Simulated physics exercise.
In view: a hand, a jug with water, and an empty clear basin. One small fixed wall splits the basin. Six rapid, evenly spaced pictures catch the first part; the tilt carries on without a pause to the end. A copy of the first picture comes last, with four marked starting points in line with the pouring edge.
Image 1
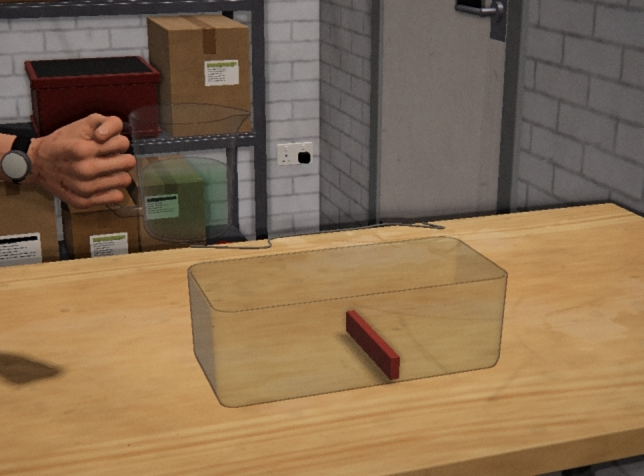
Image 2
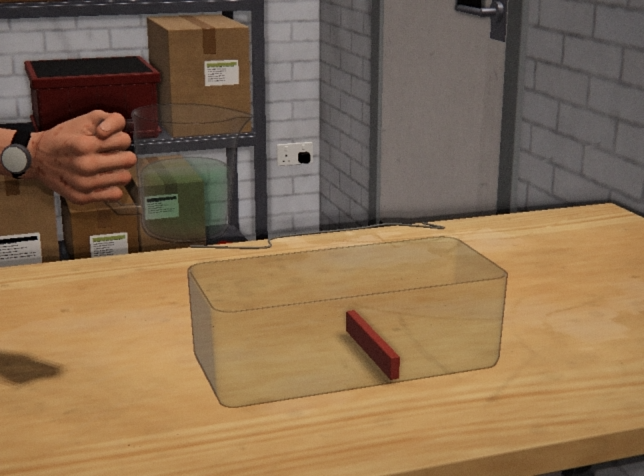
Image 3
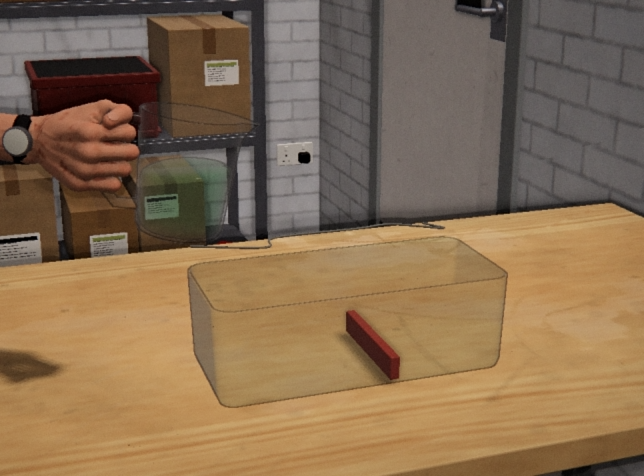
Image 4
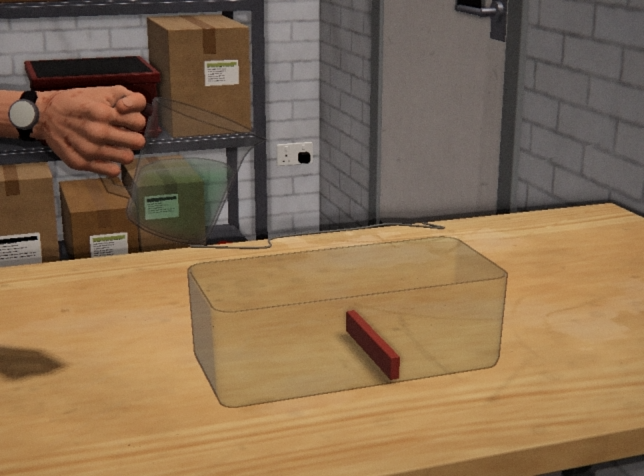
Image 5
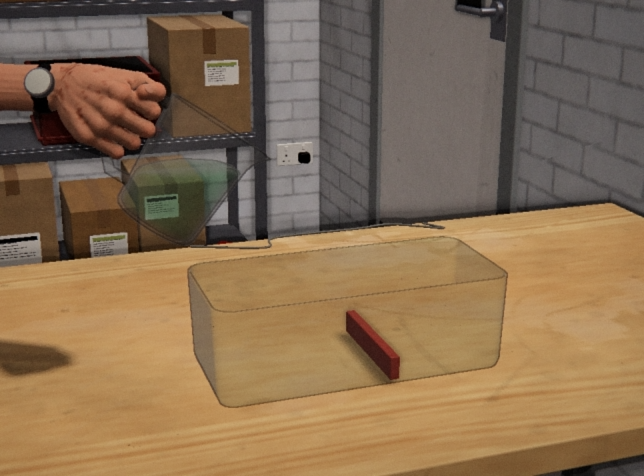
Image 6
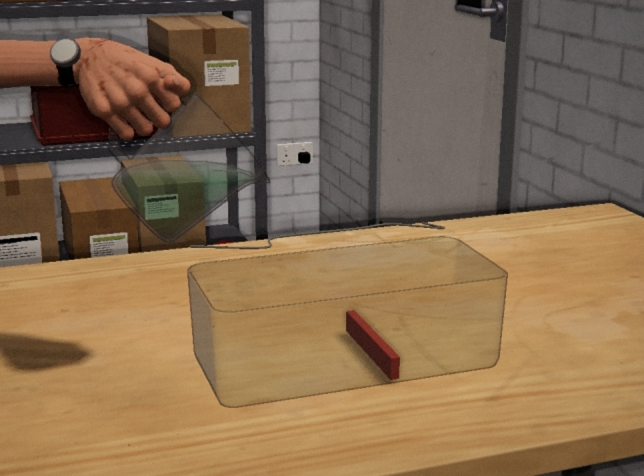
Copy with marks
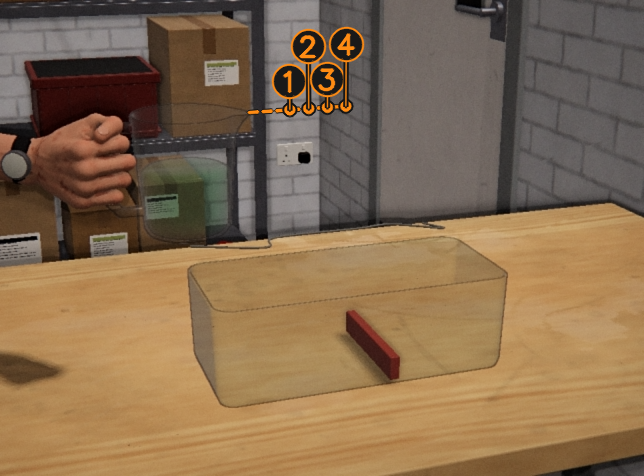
A hand tilting a clear jug of water steadily rightward beside an empty transparent basin with a low red wall inside.
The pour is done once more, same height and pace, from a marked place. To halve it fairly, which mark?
The answer is place 3.
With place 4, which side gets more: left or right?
The right side.
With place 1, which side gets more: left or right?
More ends on the left.
On the marked copy, 1 at (289, 109); 2 at (308, 108); 3 at (327, 107); 4 at (345, 106).
For place 1, about 87 % ends left of the wall and 10 % right of it; 3 % is lost outside.
For place 2, about 86 % ends left of the wall and 12 % right of it.
For place 3, about 53 % ends left of the wall and 47 % right of it.
For place 4, about 18 % ends left of the wall and 80 % right of it.
